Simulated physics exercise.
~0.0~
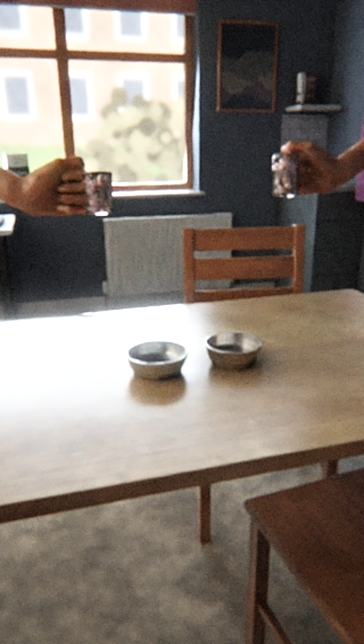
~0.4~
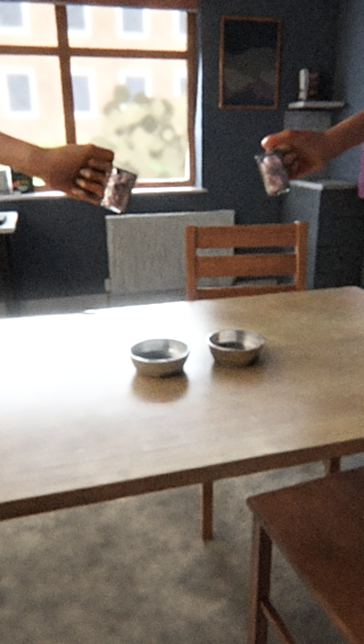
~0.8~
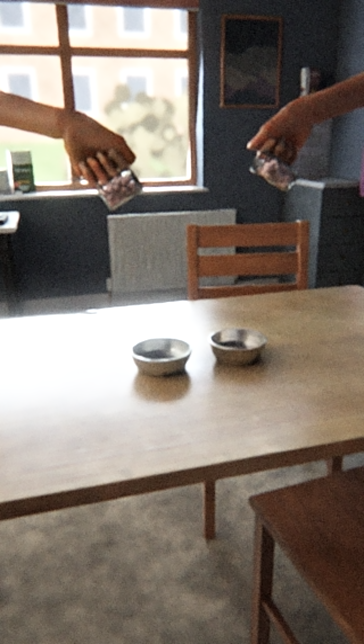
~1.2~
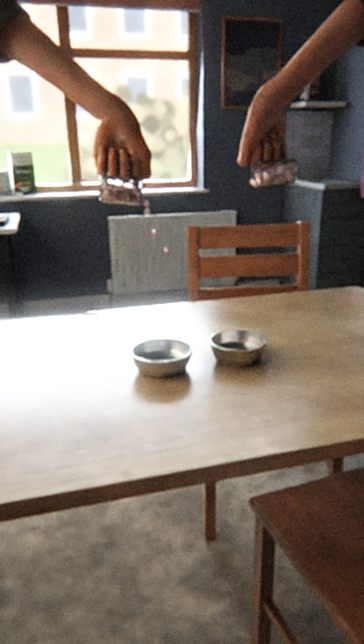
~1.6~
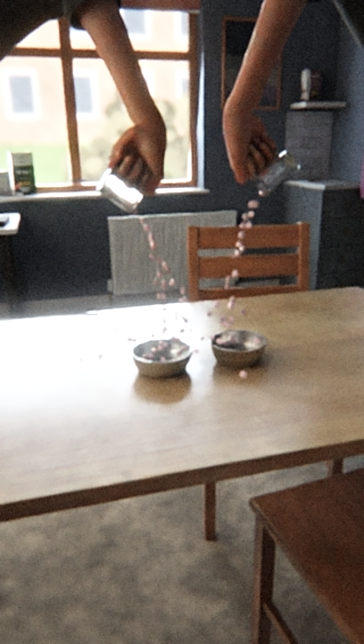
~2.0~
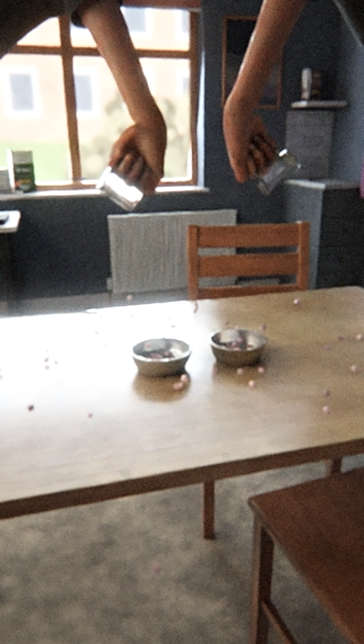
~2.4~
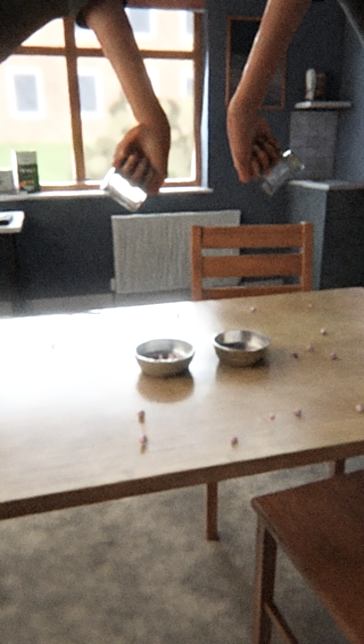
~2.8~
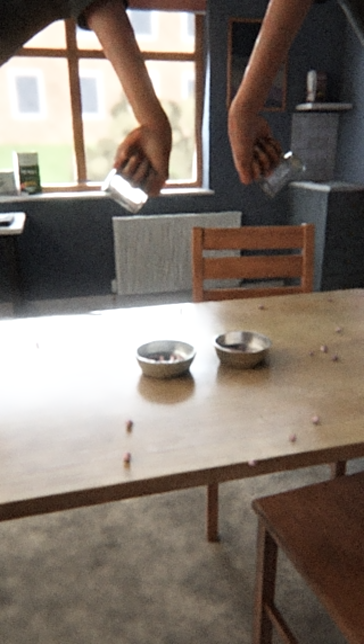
Two hands tip cups of small pieces over two dishes, and many scatter across the table.
